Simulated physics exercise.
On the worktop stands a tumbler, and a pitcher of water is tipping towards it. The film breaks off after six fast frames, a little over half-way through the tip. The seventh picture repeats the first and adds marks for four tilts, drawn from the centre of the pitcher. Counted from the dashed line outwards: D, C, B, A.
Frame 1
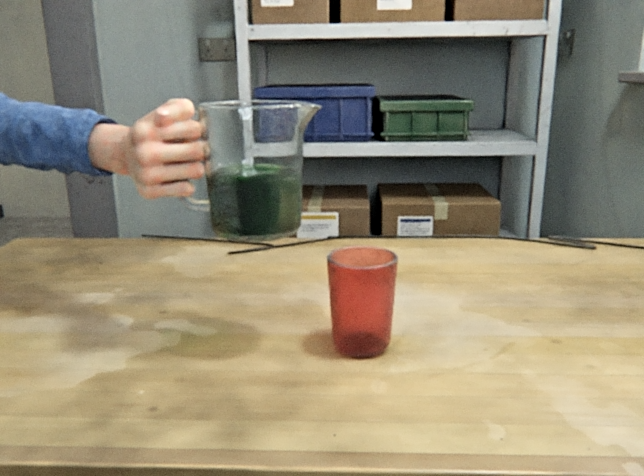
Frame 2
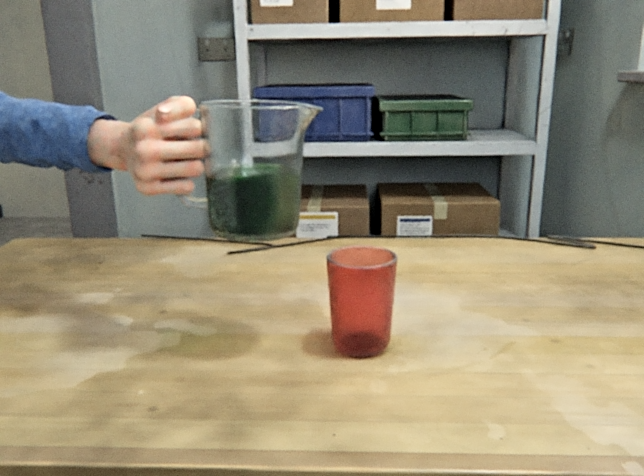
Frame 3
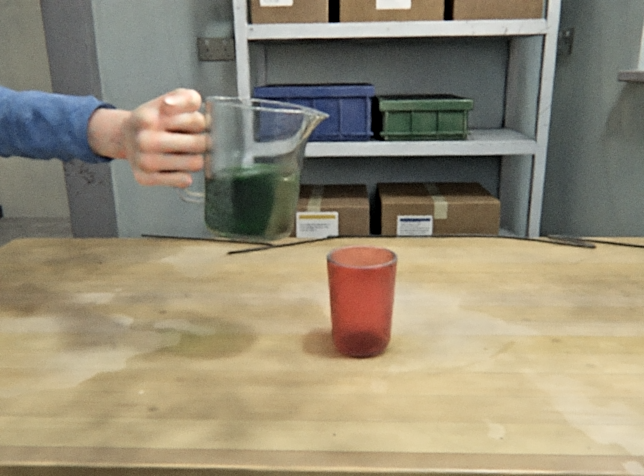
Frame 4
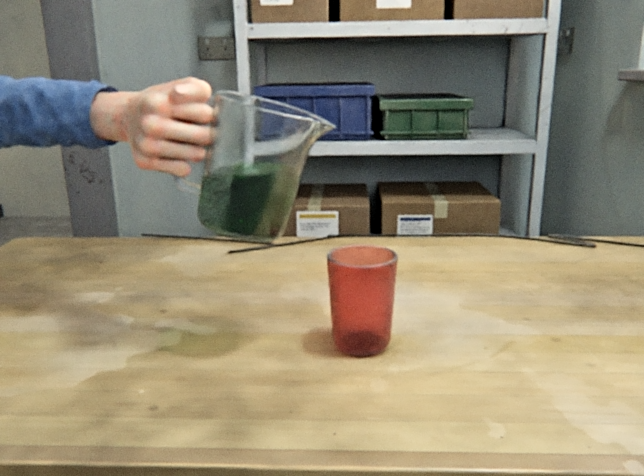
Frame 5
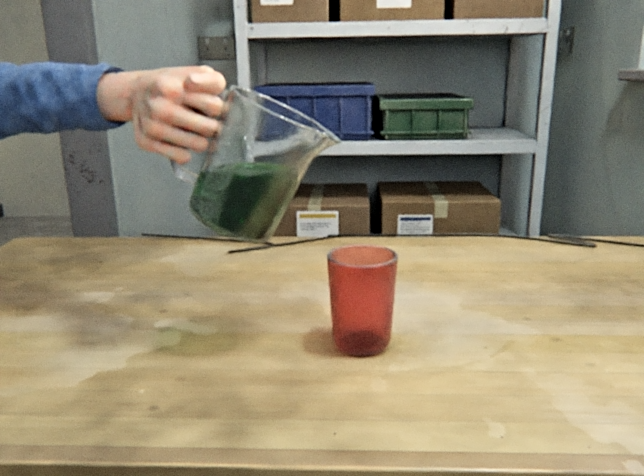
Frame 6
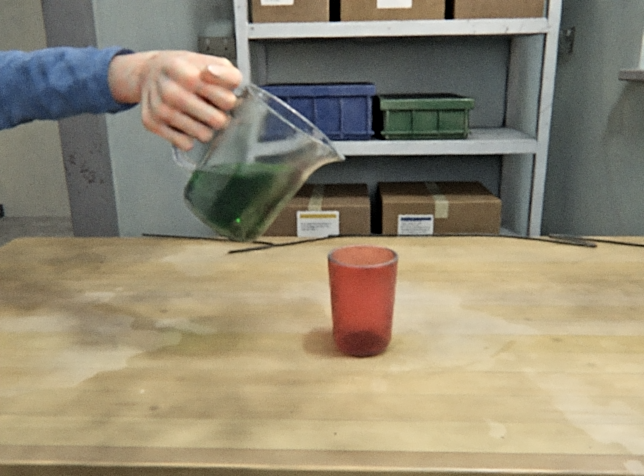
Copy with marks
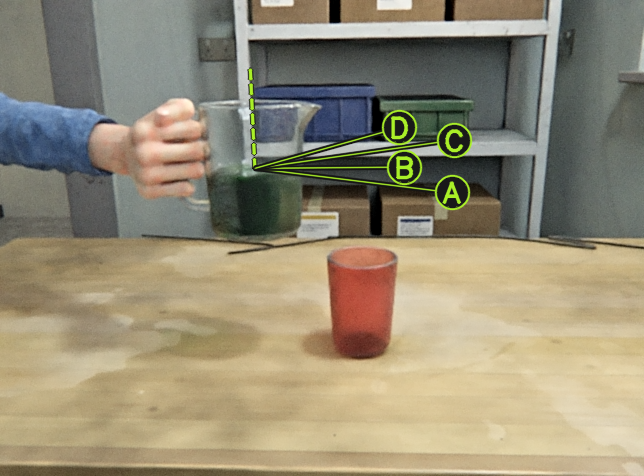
A hand in a blue sleeve held a clear pitcher of green liquid above a wooden worktop, then gradually tilted it to the right, its spout lowering near a red tumbler, with nothing pouring out.
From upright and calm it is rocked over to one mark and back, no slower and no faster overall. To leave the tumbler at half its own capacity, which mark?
D works best here.
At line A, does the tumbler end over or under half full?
Over half.
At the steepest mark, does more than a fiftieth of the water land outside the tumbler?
Yes, it does.
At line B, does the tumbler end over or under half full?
Over half.
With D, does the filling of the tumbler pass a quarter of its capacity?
Yes, it does.
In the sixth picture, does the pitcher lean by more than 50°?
No.
In lime, A at (435, 190); B at (387, 167); C at (437, 142); D at (383, 132).
With A, the tumbler ends with about 93 % of what it can hold; 15 % of the water is spilt.
With B, the tumbler ends with about 87 % of what it can hold; 7 % of the water is spilt.
With C, the tumbler ends with about 69 % of what it can hold; 6 % of the water is spilt.
With D, the tumbler ends with about 52 % of what it can hold; 3 % of the water is spilt.
